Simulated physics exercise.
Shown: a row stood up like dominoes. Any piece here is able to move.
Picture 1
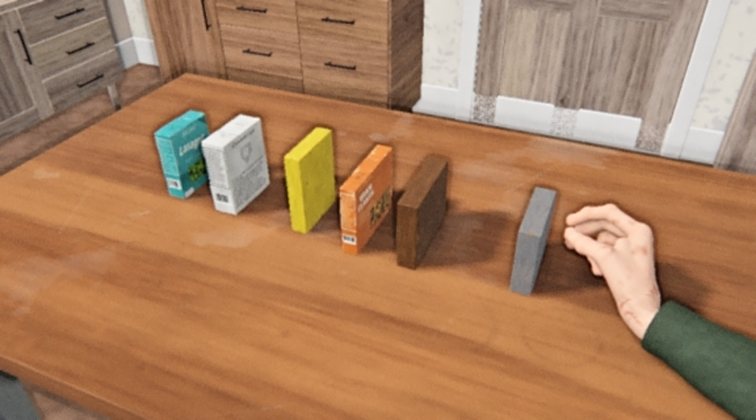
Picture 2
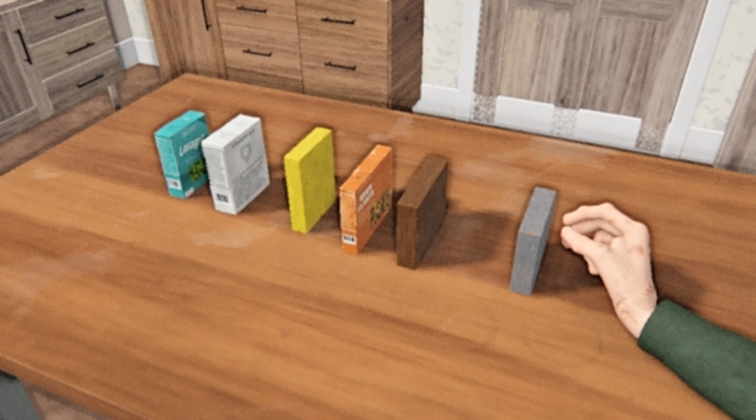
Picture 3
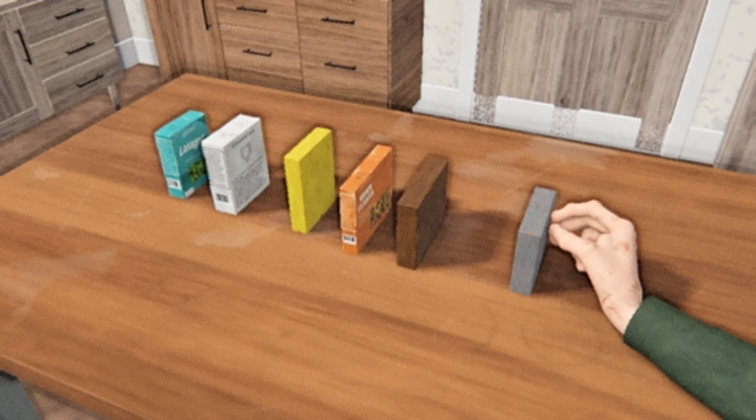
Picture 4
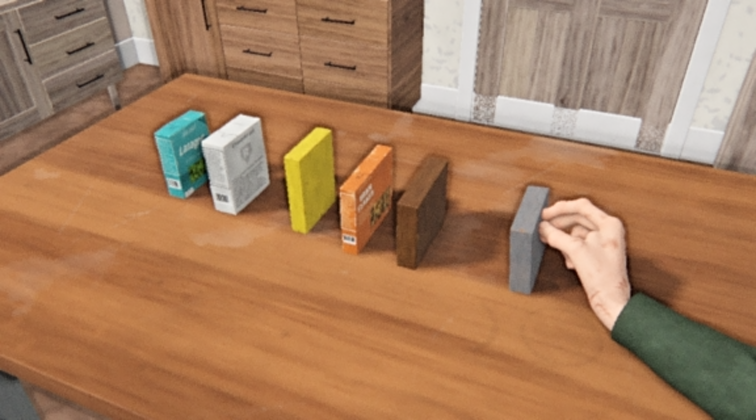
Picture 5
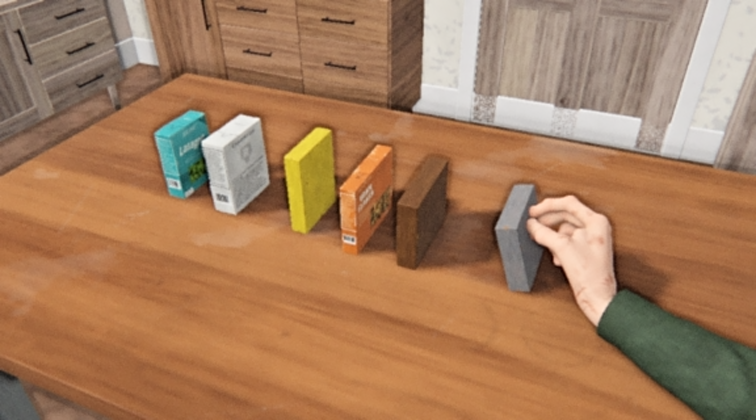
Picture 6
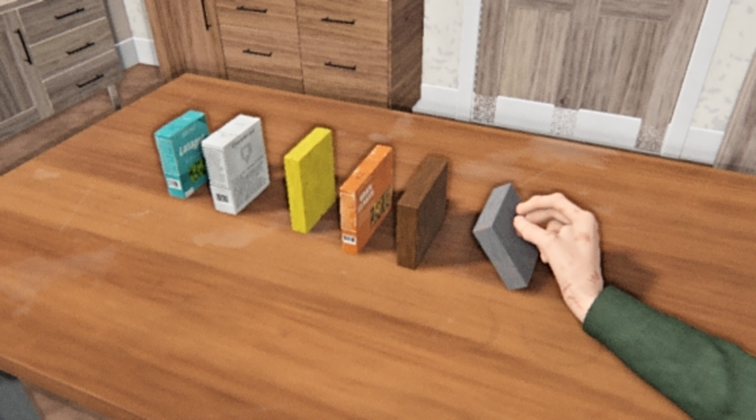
On a wooden table, a hand in a green sleeve reached left to the grey block at the right end of a row of six upright pieces and pushed it, tilting it left toward the brown block.
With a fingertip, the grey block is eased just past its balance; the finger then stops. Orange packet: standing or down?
Remains erect.
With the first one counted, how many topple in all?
1.
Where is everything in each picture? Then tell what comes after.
Orange packet (368, 199); brown block (423, 213), in the first frame.
Yellow board (312, 181); brown block (423, 213), in the second frame.
White packet (238, 164); yellow board (312, 180), in the third frame.
Grey block 6° over; brown block (423, 213); white packet (238, 164), in the fourth frame.
Grey block 17° over; yellow board (312, 181); brown block (423, 213), in the fifth frame.
Grey block 35° over; orange packet (368, 199); white packet (238, 165), in the sixth frame.
Then, 0.10 s past the last view, grey block 81° over.
Then, 0.30 s past the last view, grey block 90° over.
Finally, all 4 still in place. Final places as the last picture's camera would see them, orange packet near (368, 199).
